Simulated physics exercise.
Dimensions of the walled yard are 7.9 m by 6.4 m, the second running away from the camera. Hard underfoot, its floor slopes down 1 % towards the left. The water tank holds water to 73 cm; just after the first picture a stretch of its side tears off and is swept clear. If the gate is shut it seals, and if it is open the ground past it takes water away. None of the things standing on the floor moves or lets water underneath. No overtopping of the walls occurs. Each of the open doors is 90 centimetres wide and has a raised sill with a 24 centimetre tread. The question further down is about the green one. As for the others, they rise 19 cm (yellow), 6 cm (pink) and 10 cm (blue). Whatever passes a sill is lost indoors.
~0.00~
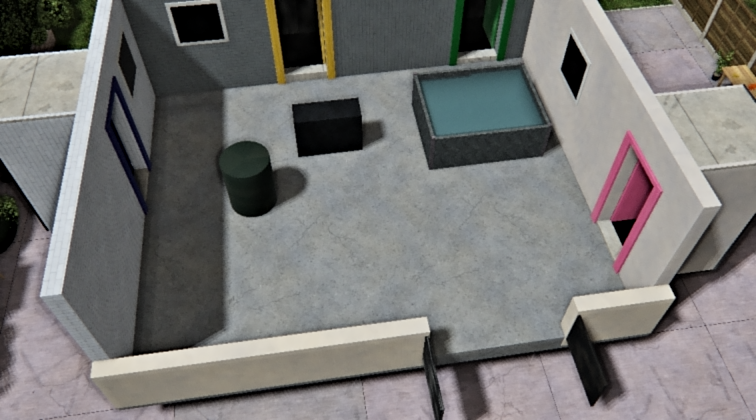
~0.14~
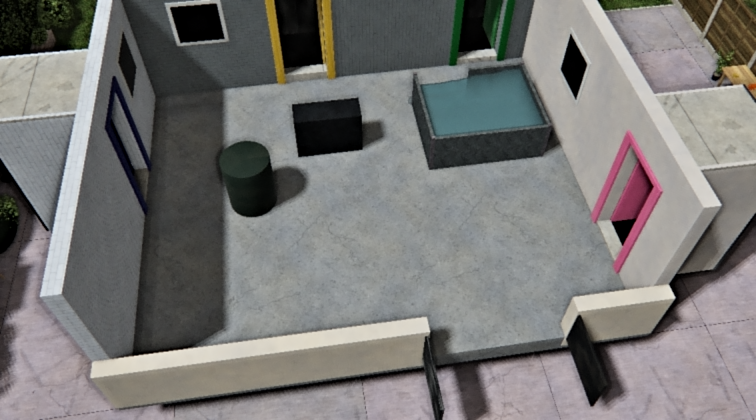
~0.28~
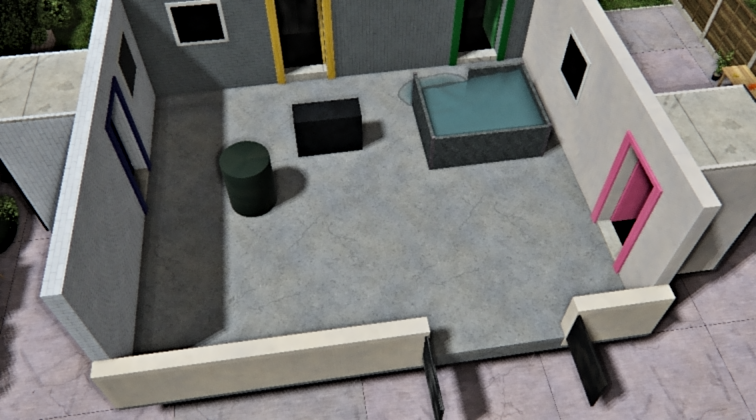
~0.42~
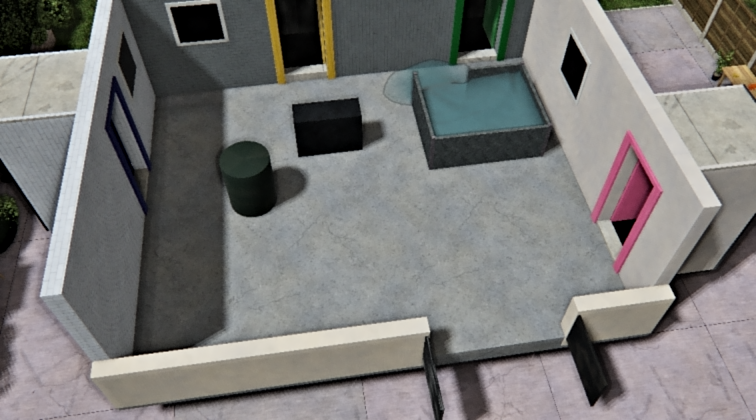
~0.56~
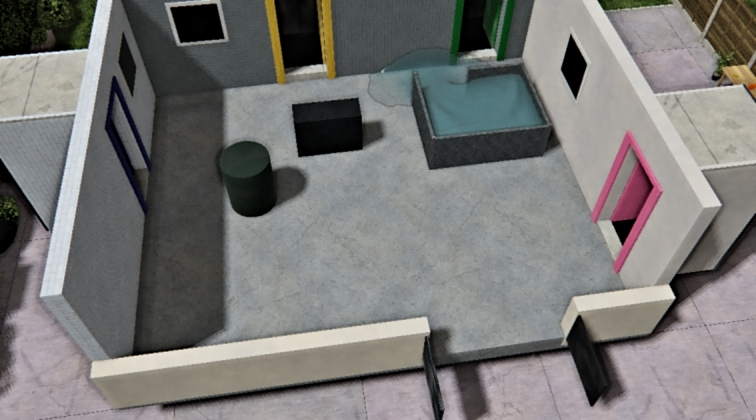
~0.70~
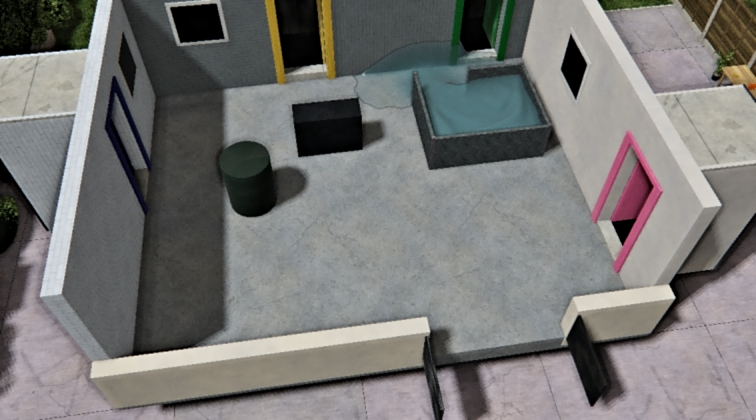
Water spills from a notch in the far side of a grey stone tank at the upper right of a walled yard, seen from a high, fixed viewpoint. A dark green cylinder and a black box stand on the grey floor, among blue, yellow, green and pink doorways. The pool spreads leftward behind the tank and along the back wall, reaching the green doorway.
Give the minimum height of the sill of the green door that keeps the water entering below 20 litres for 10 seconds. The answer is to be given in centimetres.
Minimum height: About 19 cm.
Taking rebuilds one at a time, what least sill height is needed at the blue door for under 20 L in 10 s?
Blue - roughly 11.5 cm.
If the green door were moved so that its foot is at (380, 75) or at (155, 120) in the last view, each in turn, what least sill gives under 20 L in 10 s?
Around 30 and 18 cm respectively.
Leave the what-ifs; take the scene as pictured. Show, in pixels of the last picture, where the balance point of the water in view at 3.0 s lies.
It lies near (416, 115) in the last picture.
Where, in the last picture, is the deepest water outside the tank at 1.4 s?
Around (420, 71).
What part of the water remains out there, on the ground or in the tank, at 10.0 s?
I'd estimate some 92 in a hundred.
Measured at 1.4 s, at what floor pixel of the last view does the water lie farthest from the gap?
(269, 87).
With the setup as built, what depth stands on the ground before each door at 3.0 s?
Centimetres: Yellow = 8, green = 17, pink = 2, blue = 14.
After 1.4 s water covers 10 % of the floor, deepest (55 cm) near (420, 71); 20 cm at the green door, 12 litres in over its 13 cm sill.
After 3.0 s water covers 35 % of the floor, deepest (32 cm) near (428, 70); 17 cm at the green door, 42 litres in over its 13 cm sill.
After 10.0 s water covers 80 % of the floor, deepest (14 cm) near (132, 373); 7 cm at the green door, 57 litres in over its 13 cm sill.
At the green door as built, the water arrived by 0.6 s and peaked near 25 cm at 0.7 s.
Run again over the same 10 s with other heights there, 32 litres in over 17 cm, 9 litres over 23 cm. The limit of 20 litres is kept from about 19 cm up.
